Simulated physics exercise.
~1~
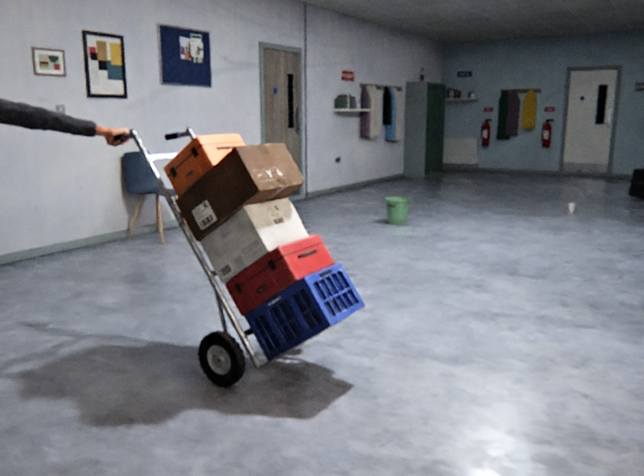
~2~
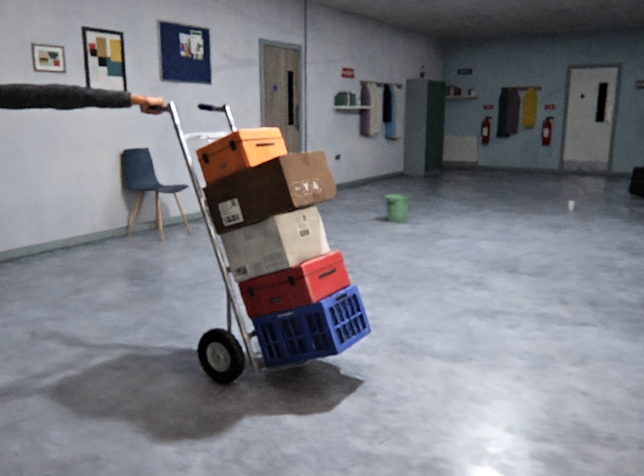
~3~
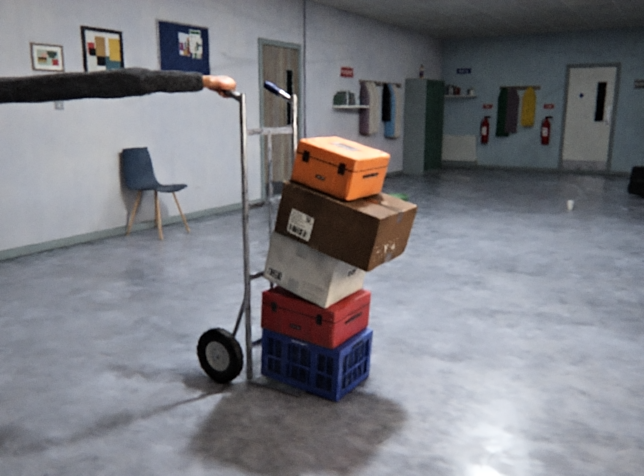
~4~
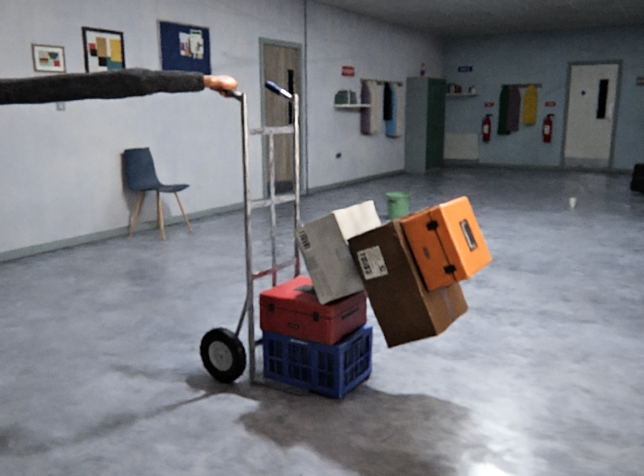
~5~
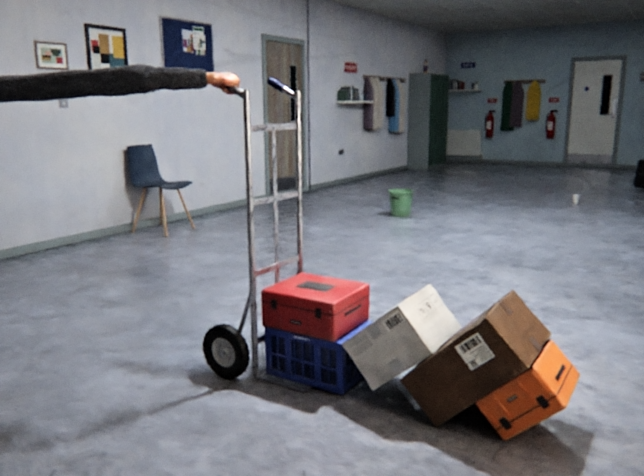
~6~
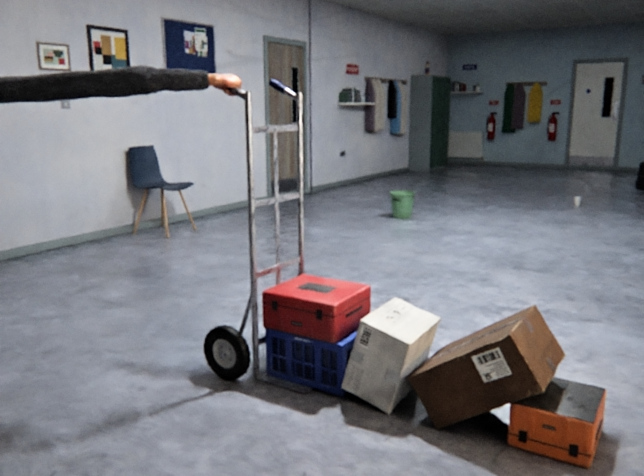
A tall stack on a hand truck toppled as an arm swung the truck upright, sending the orange toolbox, brown box and white parcel tumbling off to the right onto the floor, while the red toolbox stayed on top of the blue crate.
